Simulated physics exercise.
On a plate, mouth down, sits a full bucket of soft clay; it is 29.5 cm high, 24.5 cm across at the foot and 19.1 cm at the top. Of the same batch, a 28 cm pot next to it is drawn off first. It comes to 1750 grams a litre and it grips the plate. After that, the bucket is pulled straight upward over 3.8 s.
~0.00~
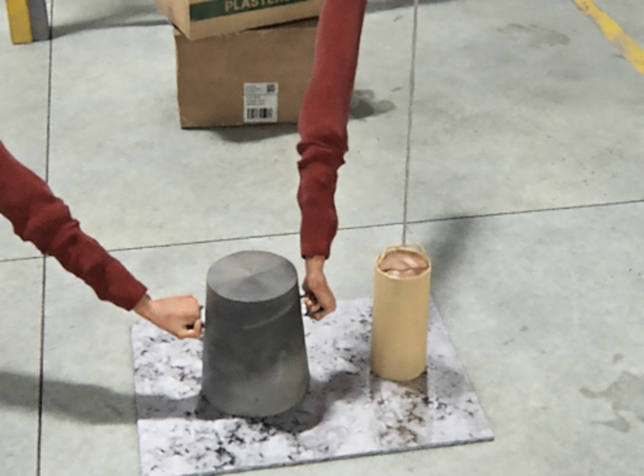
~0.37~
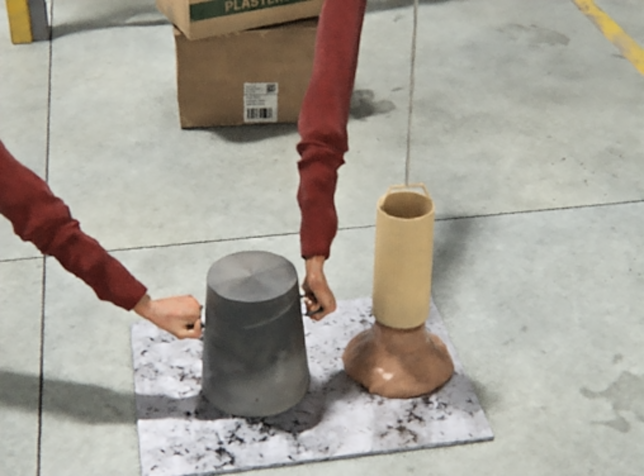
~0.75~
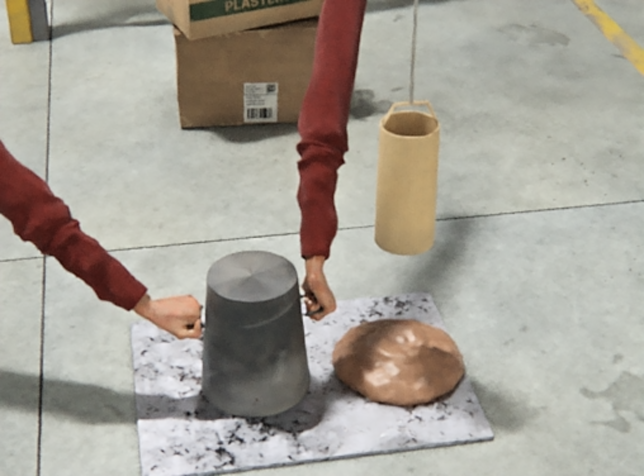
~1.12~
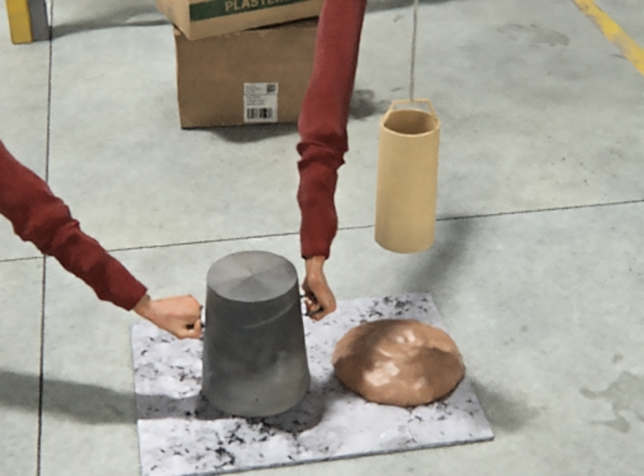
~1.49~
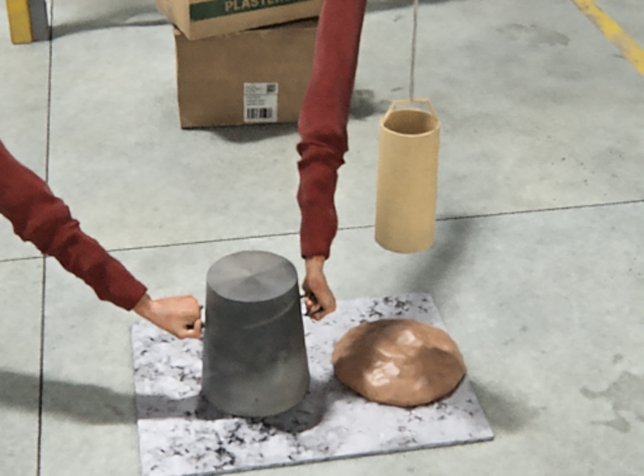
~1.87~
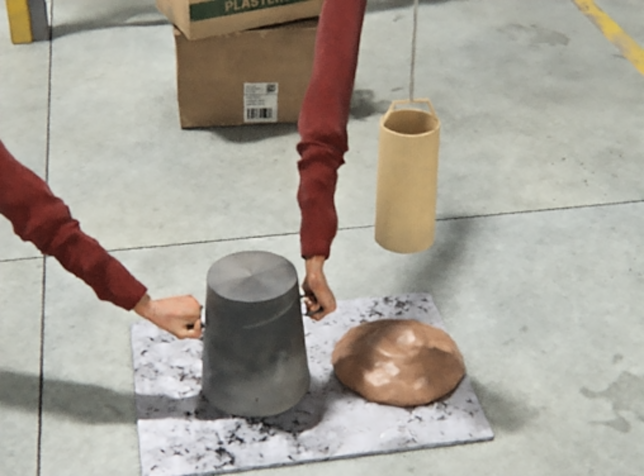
On a concrete floor, a tan tube rises off brown clay while hands grip a still bucket.
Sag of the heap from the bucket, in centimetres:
18 cm.
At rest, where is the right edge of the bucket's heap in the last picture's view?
Location: About (362, 388).
By 2.8 s, the bucket is up 6.7 cm; the soft clay has come down 11 cm to 19 cm and is 43 cm wide.
By 3.8 s, the bucket is up 19 cm; the soft clay has come down 18 cm to 12 cm and is 49 cm wide.
By 4.7 s, the bucket is up 30 cm; the soft clay has come down 18 cm to 12 cm and is 49 cm wide.
By 5.9 s, the bucket is clear; the soft clay has come down 18 cm to 12 cm and is 49 cm wide.
By 6.4 s, at rest, the bucket is clear; the soft clay has come down 18 cm to 12 cm and is 49 cm wide.
